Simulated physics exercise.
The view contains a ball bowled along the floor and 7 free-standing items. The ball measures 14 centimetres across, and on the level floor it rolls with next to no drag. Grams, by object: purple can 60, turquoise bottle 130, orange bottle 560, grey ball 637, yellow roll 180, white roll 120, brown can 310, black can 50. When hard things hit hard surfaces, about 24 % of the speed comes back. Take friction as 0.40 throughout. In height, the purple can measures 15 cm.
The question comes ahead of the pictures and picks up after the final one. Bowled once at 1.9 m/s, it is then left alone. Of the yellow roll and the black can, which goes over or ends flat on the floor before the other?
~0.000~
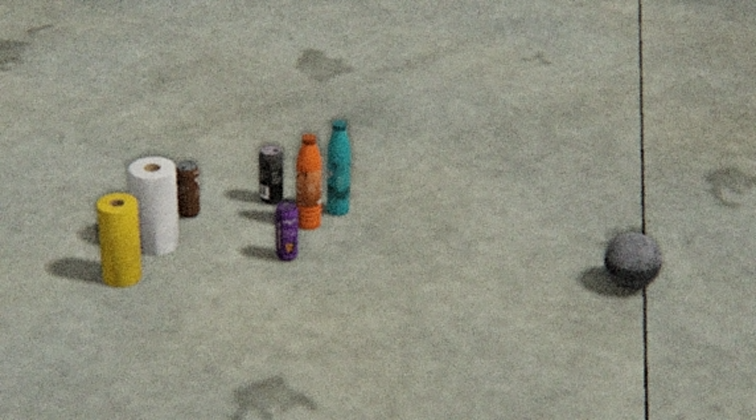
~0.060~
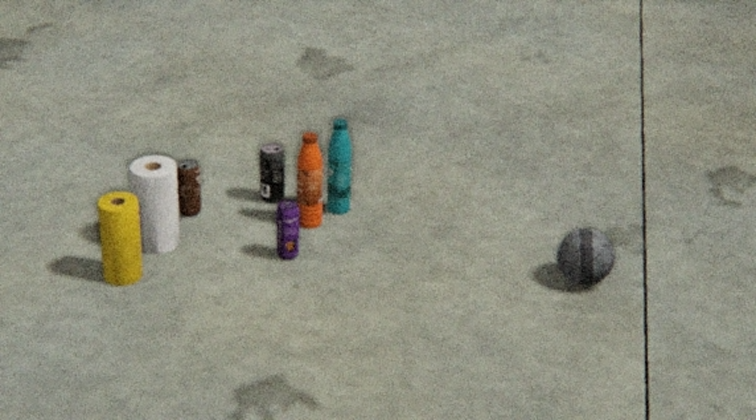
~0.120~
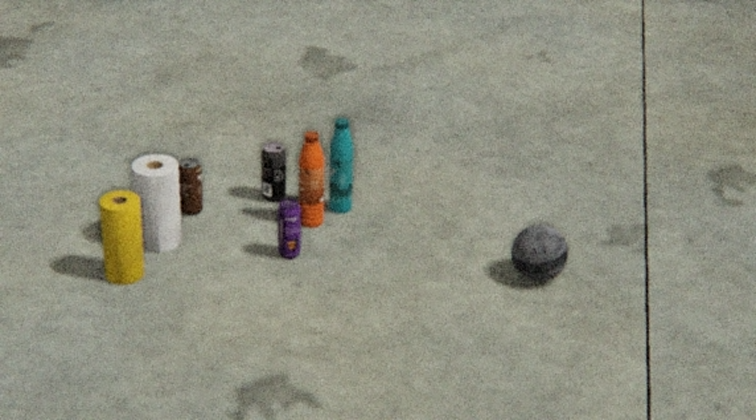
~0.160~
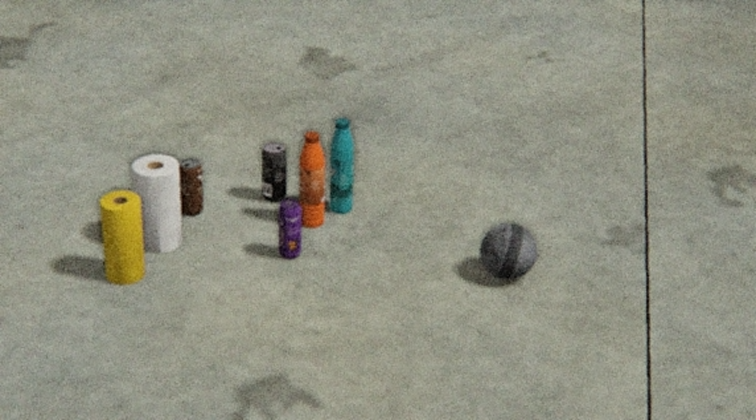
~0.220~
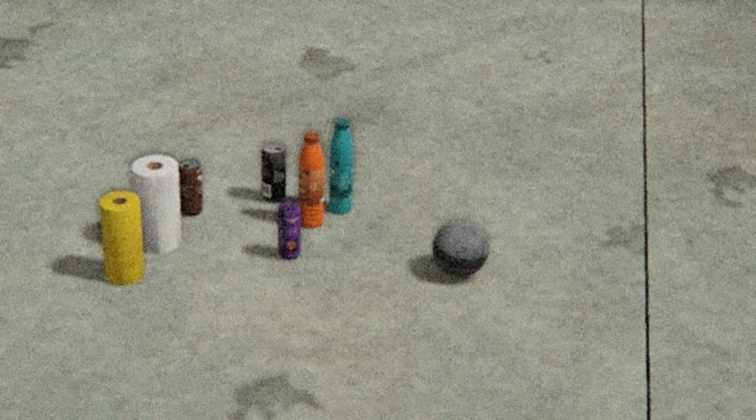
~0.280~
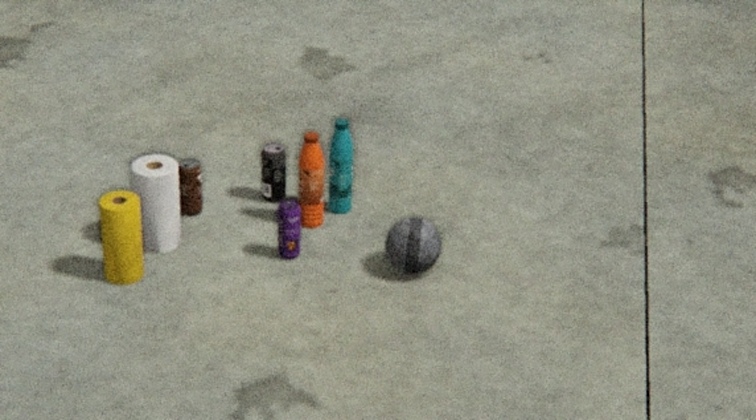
Of the pair, the first is lost first.
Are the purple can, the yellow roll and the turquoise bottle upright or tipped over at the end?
Well, the purple can tumbles down, the yellow roll tumbles down, and the turquoise bottle holds steady.
After 0.68 s, ball 118 cm along; grey ball near (143, 231); yellow roll slid 3 cm near (110, 241); purple can on its side; white roll leaning 29°.
After 1.18 s, ball 177 cm along; yellow roll on its side near (42, 294); purple can on its side; white roll on its side.
By the end (1.9 s), tipped over on the floor, purple can, yellow roll and white roll; the other 4 in place, give or take 8 cm. Seen from the same camera at the end, yellow roll near (41, 293), black can near (274, 173). Yellow roll went at 0.86 s; black can was never lost.
